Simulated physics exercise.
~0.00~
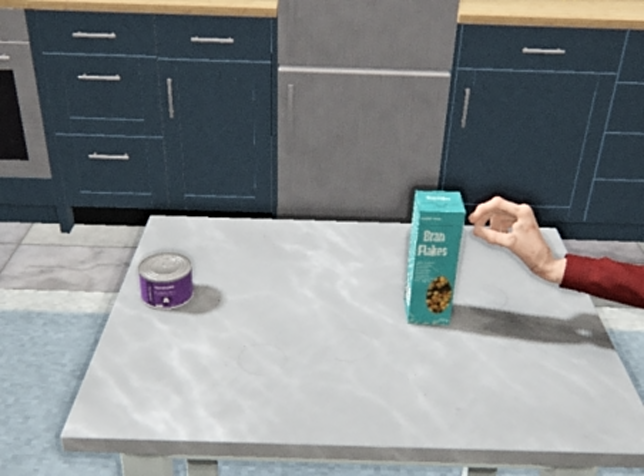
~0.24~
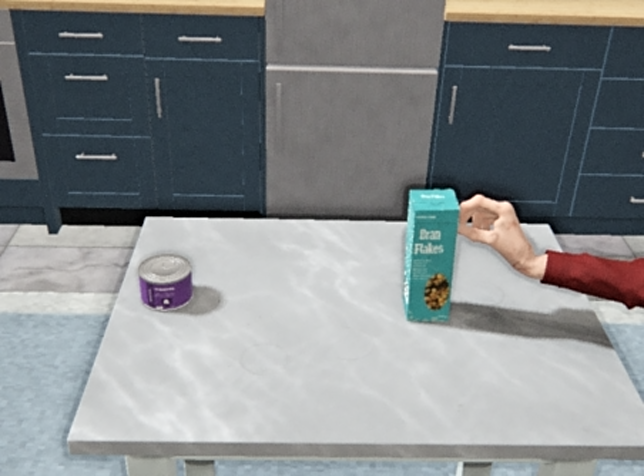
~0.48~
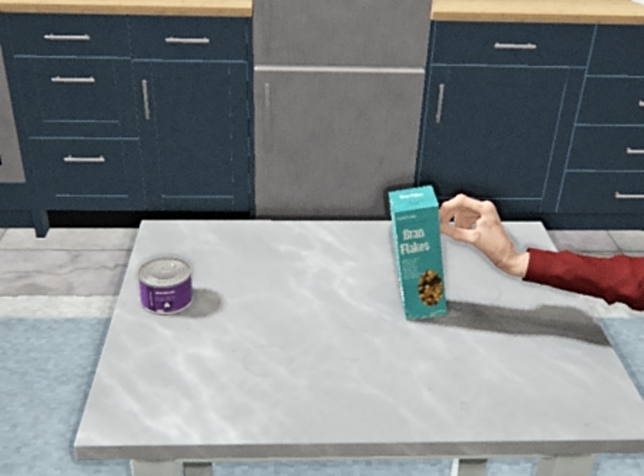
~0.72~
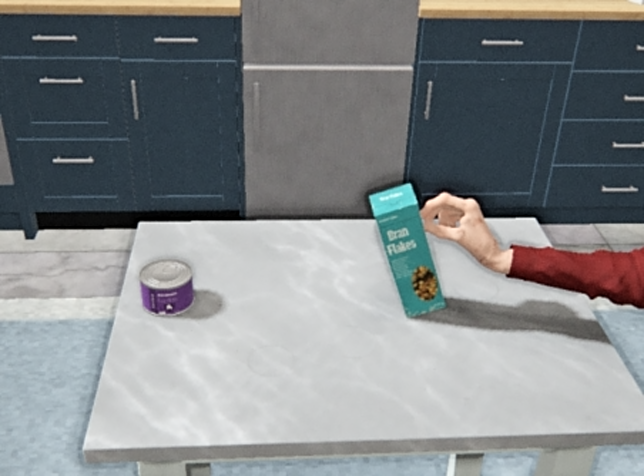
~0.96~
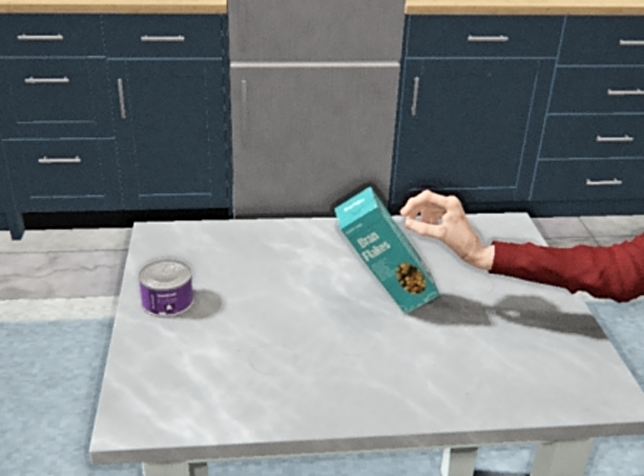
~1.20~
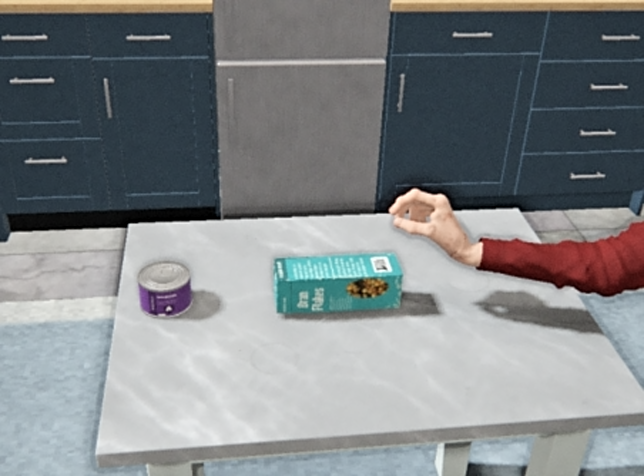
The clip opens on a pale marble-topped table in a kitchen, with a small purple tub on the left and a tall turquoise carton of bran flakes standing on the right. A hand in a red sleeve reaches in from the right, close against the upper part of the carton. As the hand moves left, the carton starts to lean that way, tilting further and further. The hand stops while the carton tips on and drops over. At the end, the carton lies on its side near the middle of the table, beside the tub, which stays upright in its place.
